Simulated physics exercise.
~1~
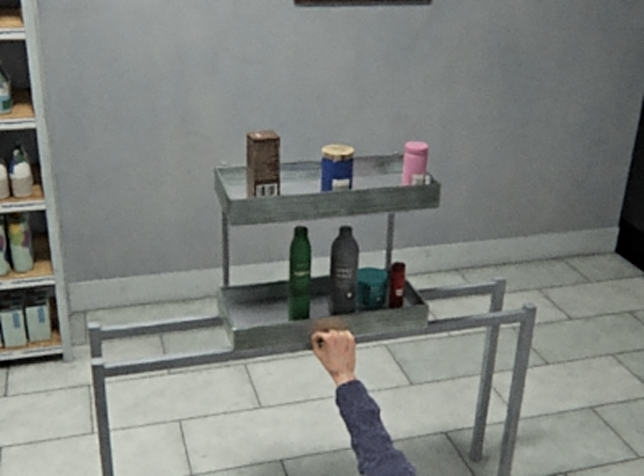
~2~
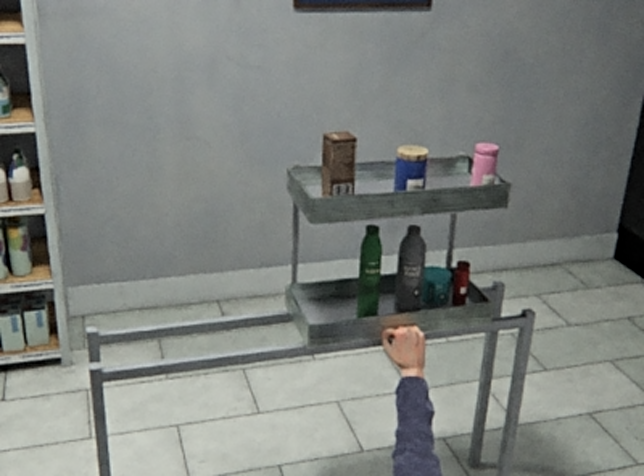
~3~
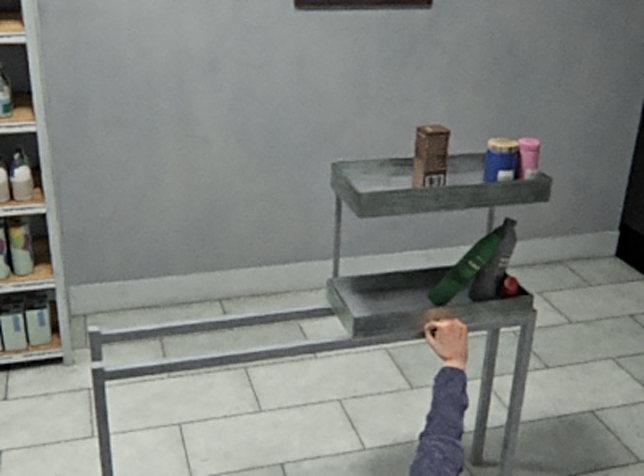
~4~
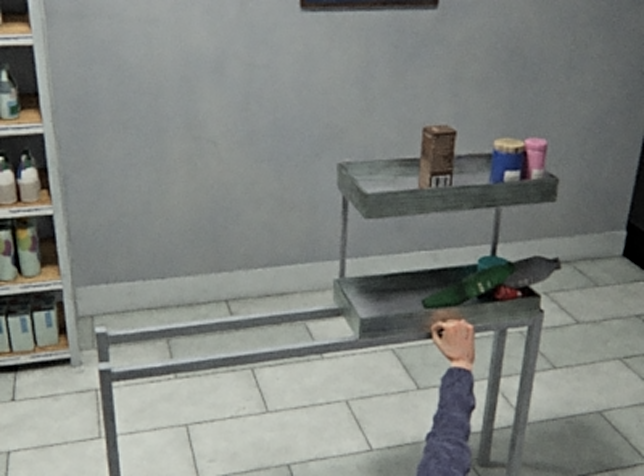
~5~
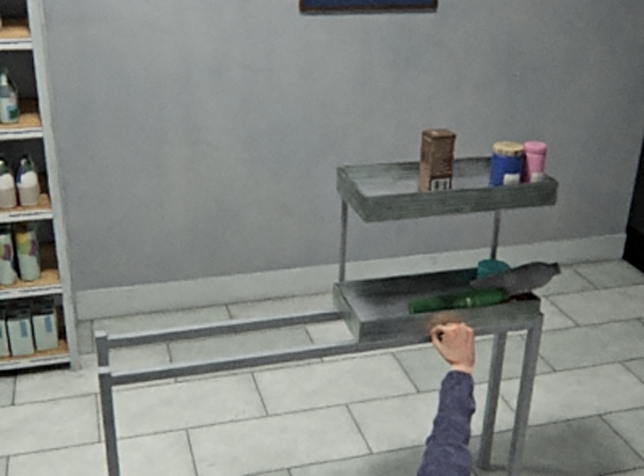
In a plain room with grey walls and a pale tiled floor, a two-level metal rack tray stands on rails, seen from slightly above, with stocked shelves at the left. The upper level holds a brown carton, a blue jar and a pink jar; below are green and grey bottles, a turquoise tub and a red shaker. A hand moves with the tray as it slides right and halts at the end. The bottles tip rightward and fall, ending on their sides with the toppled shaker, while the upper items stay upright.
